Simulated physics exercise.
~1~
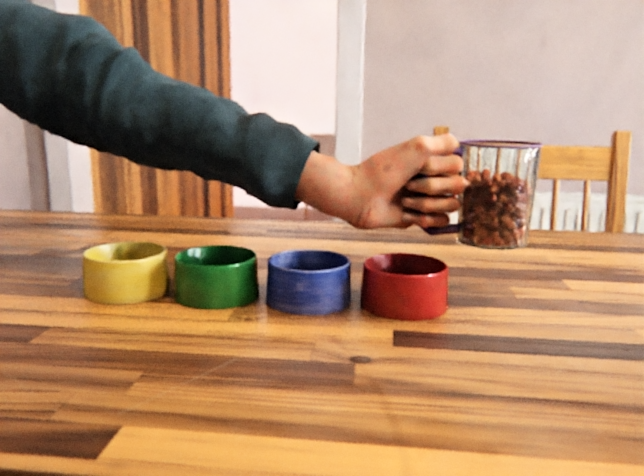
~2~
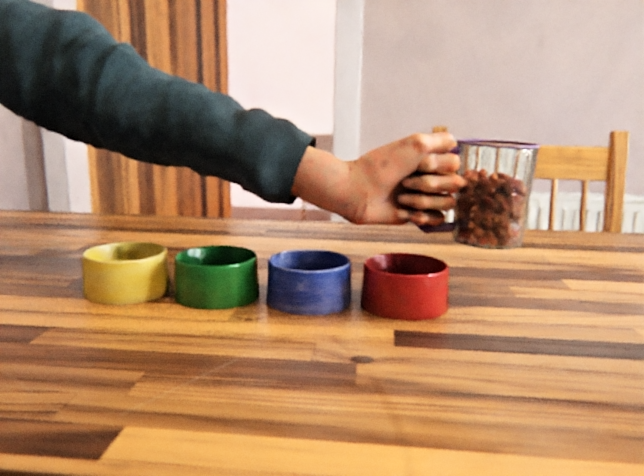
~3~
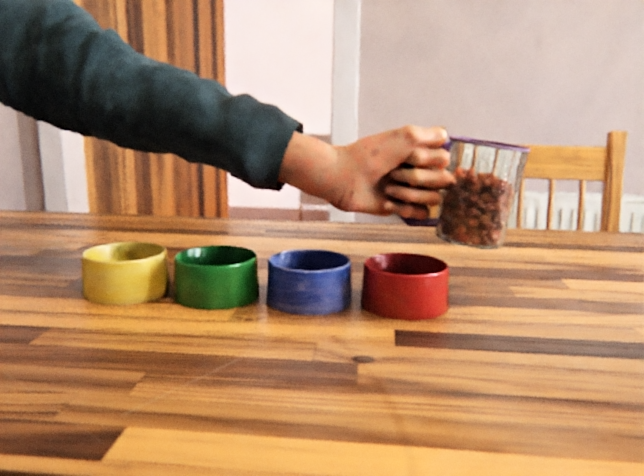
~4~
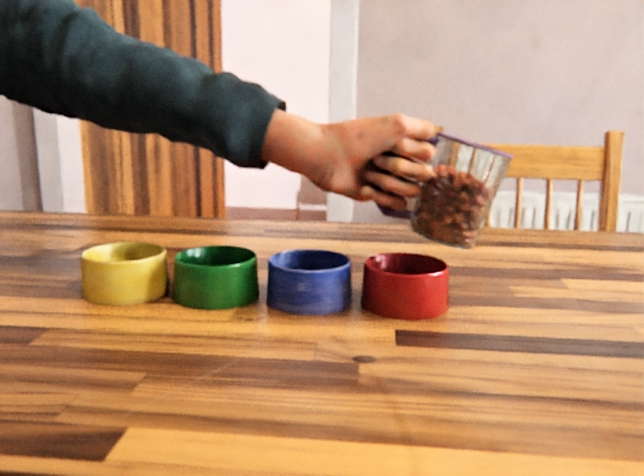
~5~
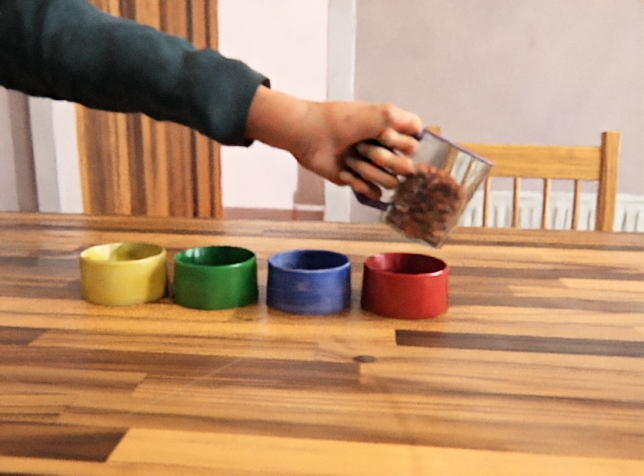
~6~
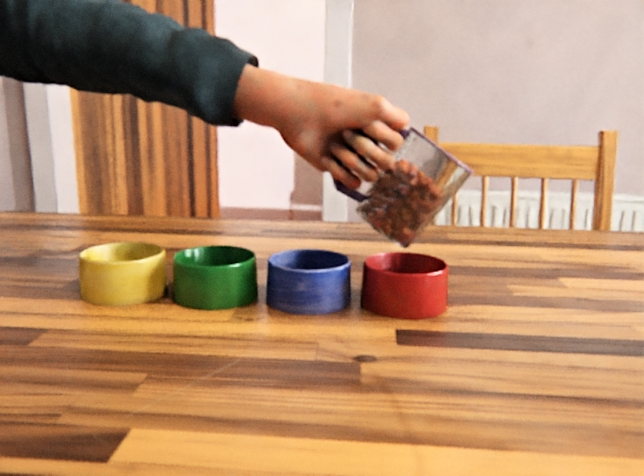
To begin with, a hand in a dark green sleeve holds a clear cup of small brown pieces upright, beyond a row of yellow, green, blue and red dishes on a striped wooden table. The hand then moves the cup left while tilting it steadily rightward, until it leans above the red dish.
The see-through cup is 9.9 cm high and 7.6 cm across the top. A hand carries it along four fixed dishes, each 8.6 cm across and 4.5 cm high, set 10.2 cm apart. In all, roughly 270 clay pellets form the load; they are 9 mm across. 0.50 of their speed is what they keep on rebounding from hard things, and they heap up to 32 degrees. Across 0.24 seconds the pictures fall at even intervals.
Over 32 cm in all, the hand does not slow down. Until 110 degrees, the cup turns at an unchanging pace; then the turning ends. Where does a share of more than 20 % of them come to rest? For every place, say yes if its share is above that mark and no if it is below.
Red dish: No, blue dish: No, green dish: Yes, yellow dish: No, counter: No.
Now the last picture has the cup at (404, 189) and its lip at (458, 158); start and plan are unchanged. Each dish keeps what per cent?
Red 0; blue 0; green 80; yellow 0.
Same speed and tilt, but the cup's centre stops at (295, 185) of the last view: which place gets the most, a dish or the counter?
Result: Largest portion at counter.
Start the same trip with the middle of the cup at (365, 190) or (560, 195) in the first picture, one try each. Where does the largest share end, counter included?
Largest amount - try one: Yellow, try two: Blue.
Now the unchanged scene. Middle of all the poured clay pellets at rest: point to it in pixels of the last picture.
Look around (227, 278) in the last picture.
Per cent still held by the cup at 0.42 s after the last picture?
About 95 per cent.
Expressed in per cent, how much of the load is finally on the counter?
Some 15 in a hundred.
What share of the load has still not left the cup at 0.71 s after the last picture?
Some 70 %.
Then, 0.25 s after the last picture, tilt 84 degrees; cup holds 100 %.
Then, 0.42 s after the last picture, tilt 110 degrees; cup holds 95 %, blue 5 %.
Then, 0.71 s after the last picture, tilt 110 degrees; cup holds 70 %, blue 5 %, green 25 %.
In the end, red 0 %, blue 5 %, green 80 %, yellow 0 %, counter 15 %.
